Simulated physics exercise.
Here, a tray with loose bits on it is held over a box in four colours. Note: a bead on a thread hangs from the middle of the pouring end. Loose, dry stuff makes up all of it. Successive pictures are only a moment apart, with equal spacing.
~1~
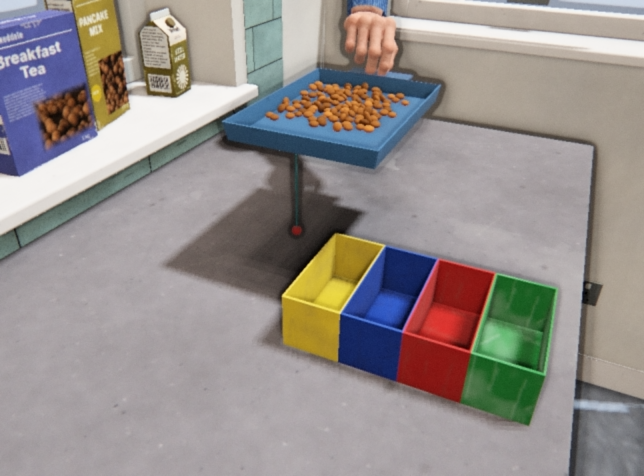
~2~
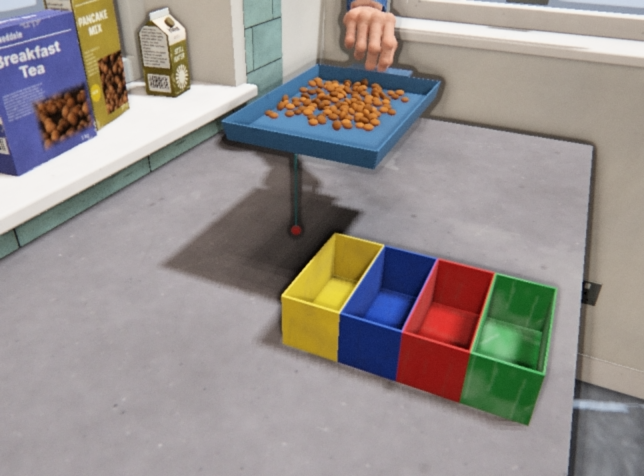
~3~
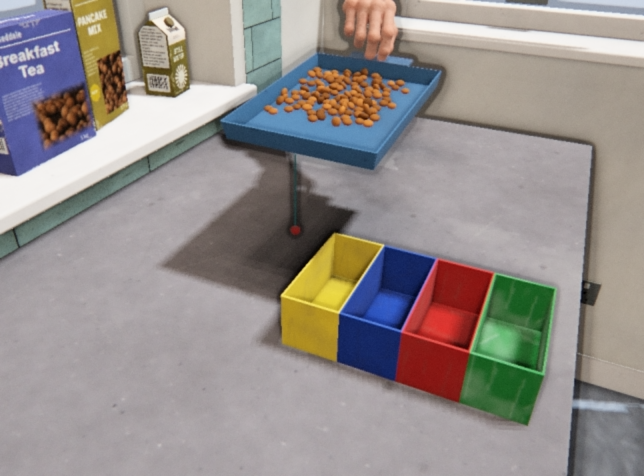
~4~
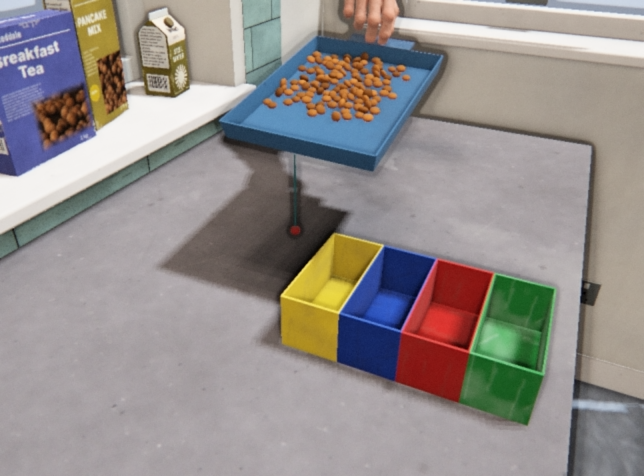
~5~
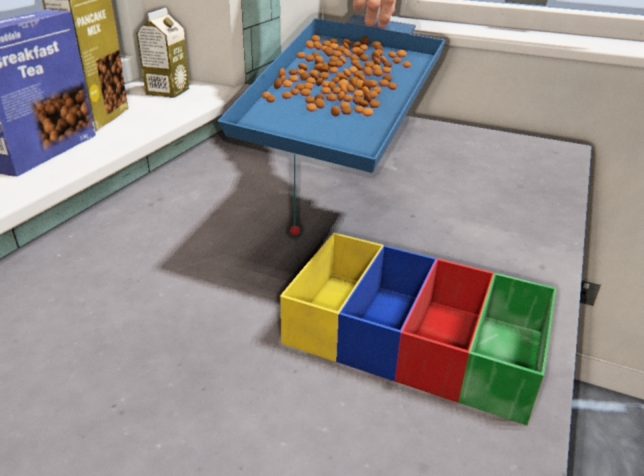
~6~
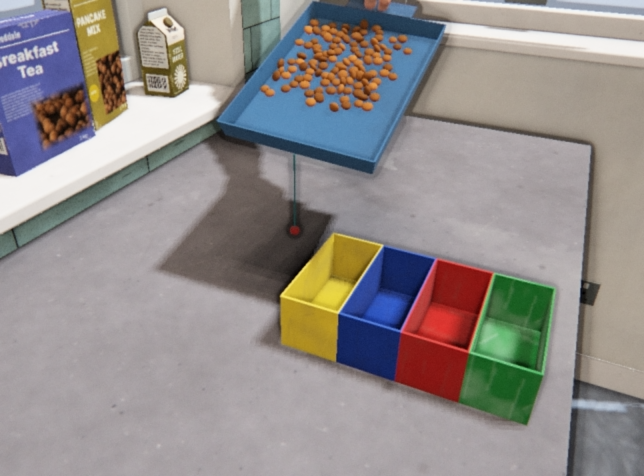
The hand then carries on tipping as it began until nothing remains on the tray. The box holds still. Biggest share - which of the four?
Yellow.
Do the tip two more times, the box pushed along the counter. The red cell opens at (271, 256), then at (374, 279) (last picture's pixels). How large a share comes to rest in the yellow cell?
Roughly 0 % and 20 %.
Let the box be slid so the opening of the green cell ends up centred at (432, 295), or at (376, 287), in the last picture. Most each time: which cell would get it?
In order: The cell in blue, the cell in red.
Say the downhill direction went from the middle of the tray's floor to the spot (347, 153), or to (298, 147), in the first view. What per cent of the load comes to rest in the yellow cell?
60 % then 10 %, roughly.
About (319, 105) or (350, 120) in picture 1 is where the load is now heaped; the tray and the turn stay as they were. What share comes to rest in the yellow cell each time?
Try 1: 40 %; try 2: 60 %.
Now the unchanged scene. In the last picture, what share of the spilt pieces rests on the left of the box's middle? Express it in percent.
It works out to some 100 per cent.
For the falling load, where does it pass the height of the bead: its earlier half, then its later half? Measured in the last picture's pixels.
First roughly (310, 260), then roughly (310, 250).
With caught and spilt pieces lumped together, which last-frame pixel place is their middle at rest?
Close to (316, 321) in the last view.
Just after the last frame, tray tipped steeply; the larger part on the tray; about a tenth falling or outside the box.
A moment on, tray tipped past a quarter turn; roughly a third on the tray; roughly a third in the yellow cell; about a tenth in the blue cell; roughly a quarter falling or outside the box.
Further on, tray tipped past a quarter turn; roughly half in the yellow cell; about a tenth in the blue cell; roughly a third falling or outside the box.
When it is over, tray tipped past a quarter turn; roughly half in the yellow cell; about a tenth in the blue cell; not one in the green cell; not one in the red cell; roughly a third outside the box.
